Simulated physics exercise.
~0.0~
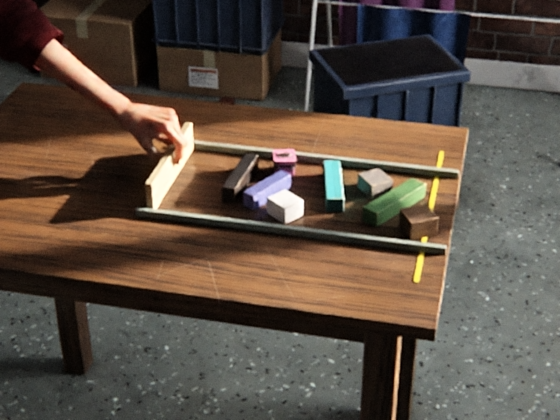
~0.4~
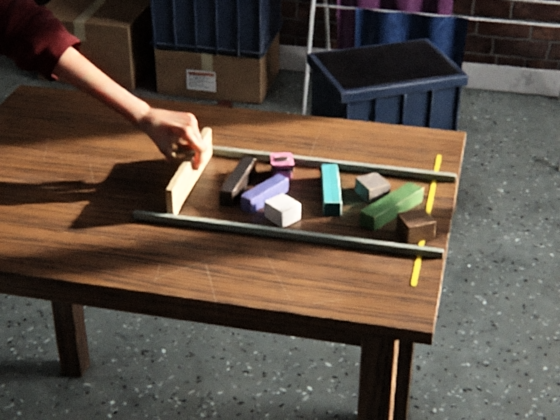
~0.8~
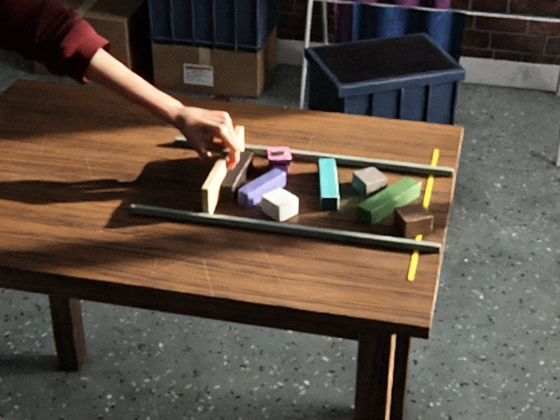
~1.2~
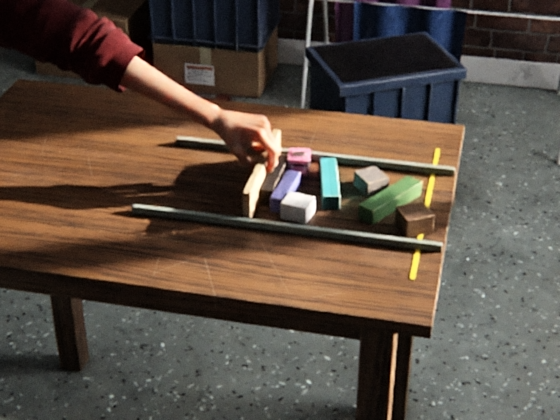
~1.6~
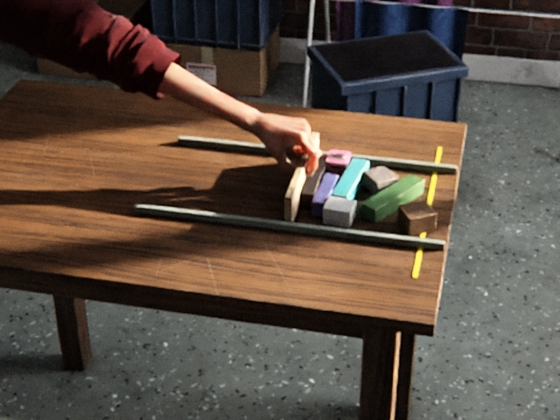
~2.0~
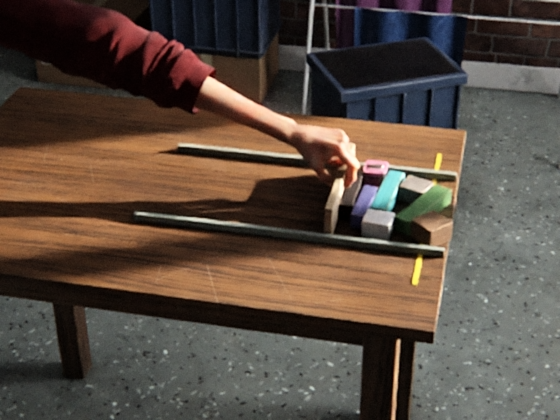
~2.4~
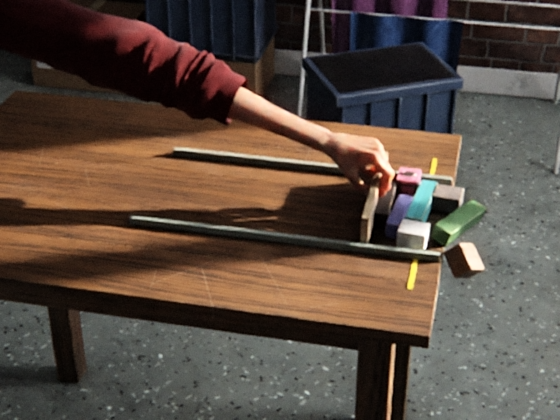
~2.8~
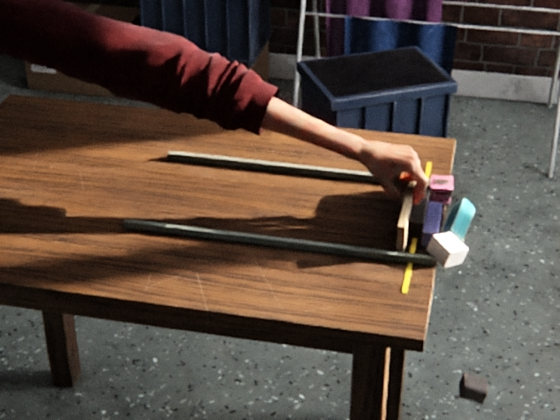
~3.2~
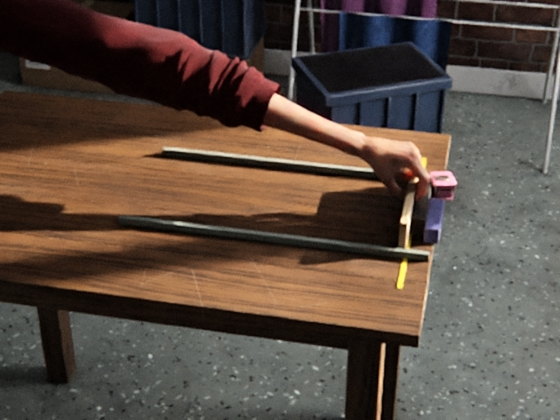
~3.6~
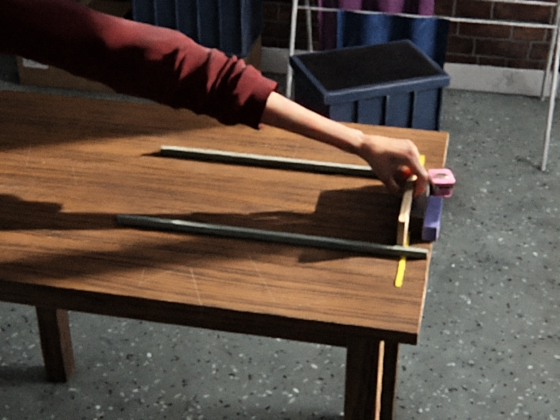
Hand pushing a wooden board along a tabletop channel, sweeping coloured blocks rightward over the edge until pink and purple pieces remain.
